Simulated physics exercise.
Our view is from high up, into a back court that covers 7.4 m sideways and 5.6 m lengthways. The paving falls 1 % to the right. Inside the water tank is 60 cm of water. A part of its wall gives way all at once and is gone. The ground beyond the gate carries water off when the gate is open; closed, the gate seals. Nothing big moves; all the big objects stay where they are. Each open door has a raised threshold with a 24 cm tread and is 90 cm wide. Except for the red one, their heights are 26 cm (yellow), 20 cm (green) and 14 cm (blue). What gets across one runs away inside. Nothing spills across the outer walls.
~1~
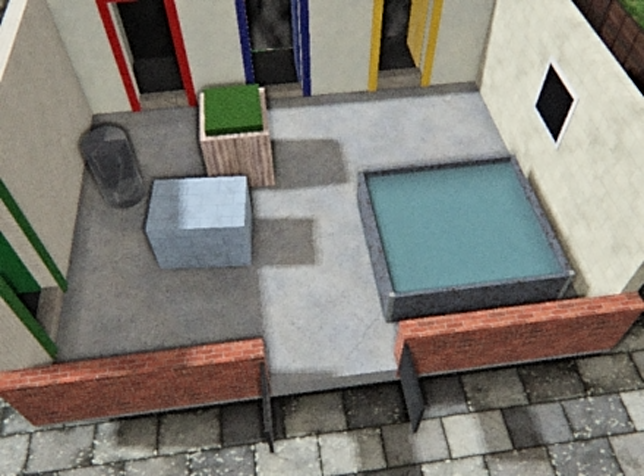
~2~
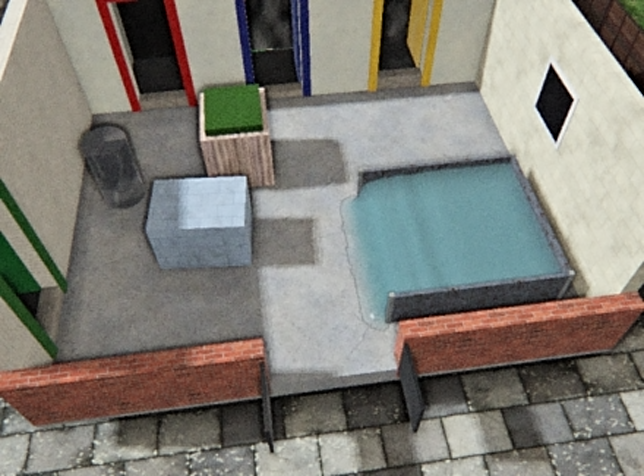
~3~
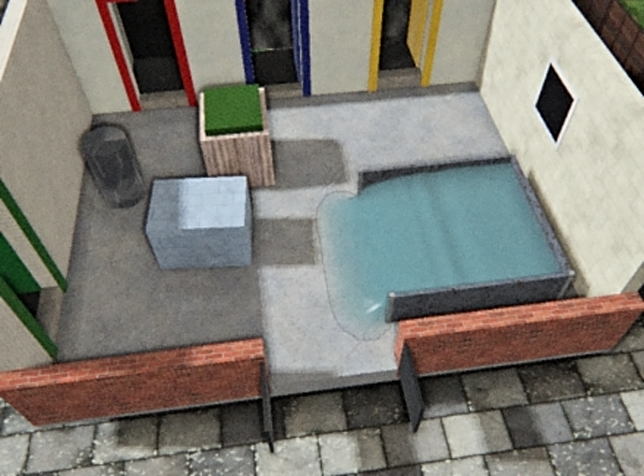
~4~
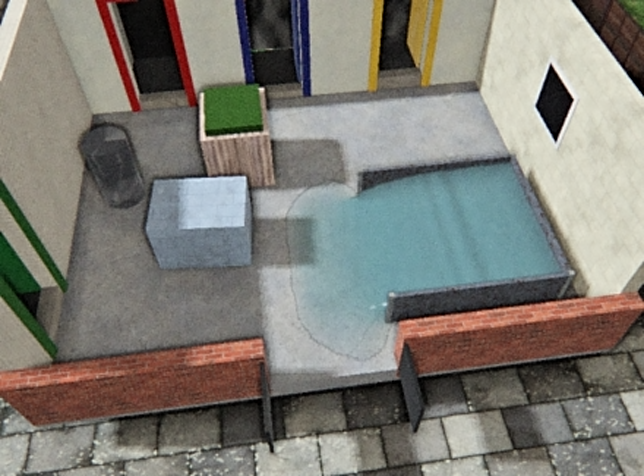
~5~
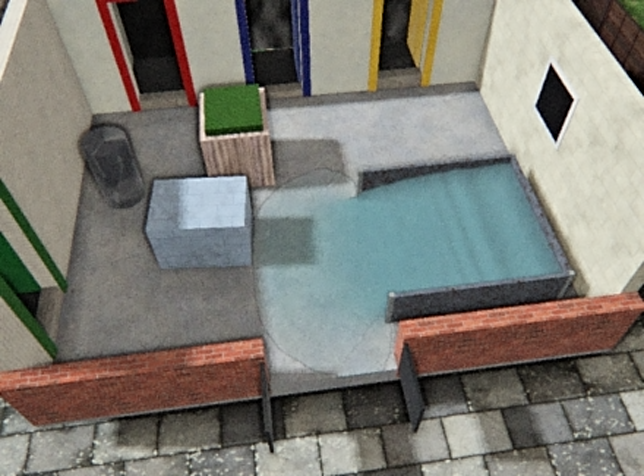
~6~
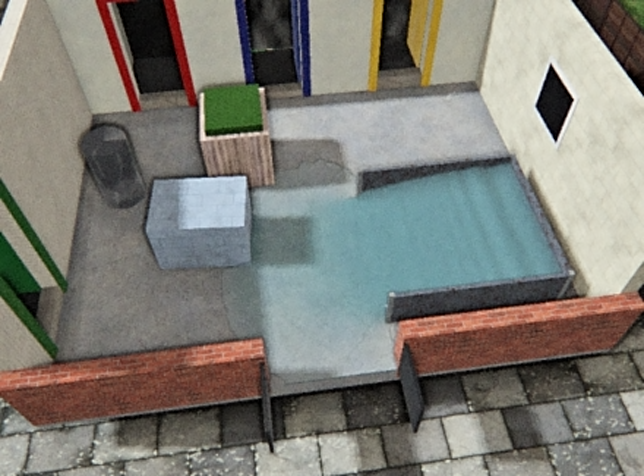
At the start, a water tank stands full and still in a walled court, near a pale block and a grass-topped wooden box. Then its left wall vanishes, and water pours out across the paving. The sheet widens leftward in a rounded spread, thinning as it reaches the pale block and the gate opening.
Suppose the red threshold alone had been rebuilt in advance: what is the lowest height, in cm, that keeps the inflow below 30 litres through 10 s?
About 13 cm.
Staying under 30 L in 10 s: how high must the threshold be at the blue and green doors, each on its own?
You'd want about 7.5 centimetres at blue and about 20 centimetres at green.
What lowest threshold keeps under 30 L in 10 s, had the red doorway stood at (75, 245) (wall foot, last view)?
Roughly 16 cm.
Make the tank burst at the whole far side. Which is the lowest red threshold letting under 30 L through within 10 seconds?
That way, roughly 7.5 cm.
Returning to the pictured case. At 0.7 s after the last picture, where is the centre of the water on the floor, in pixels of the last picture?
The centre of all the water is around (390, 253).
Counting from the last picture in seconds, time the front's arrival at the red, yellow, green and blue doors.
Arrival times - red: 3.0 s; yellow: 3.0 s; green: 0.7 s; blue: 1.4 s.
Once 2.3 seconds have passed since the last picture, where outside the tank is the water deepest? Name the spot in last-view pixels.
About (77, 392).
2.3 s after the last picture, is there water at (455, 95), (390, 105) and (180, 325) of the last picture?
Listed order - unwetted, unwetted, soaked through.
Then, 0.7 s after the last picture water covers 35 % of the floor, deepest (38 cm) near (261, 250); it has not reached the red door.
Then, 2.3 s after the last picture water covers 55 % of the floor, deepest (37 cm) near (77, 392); it has not reached the red door.
Then, 9.3 s after the last picture water covers 95 % of the floor, deepest (19 cm) near (508, 150); 7 cm at the red door, 3 litres in over its 19 cm threshold.
At the red door as built, the water peaked near 21 cm, 4.5 s after the last picture.
With a threshold of 11.5 cm, 46 litres would have come in within the 10 s; with 15.5 cm, 14 litres. So under 30 litres takes about 13 cm.
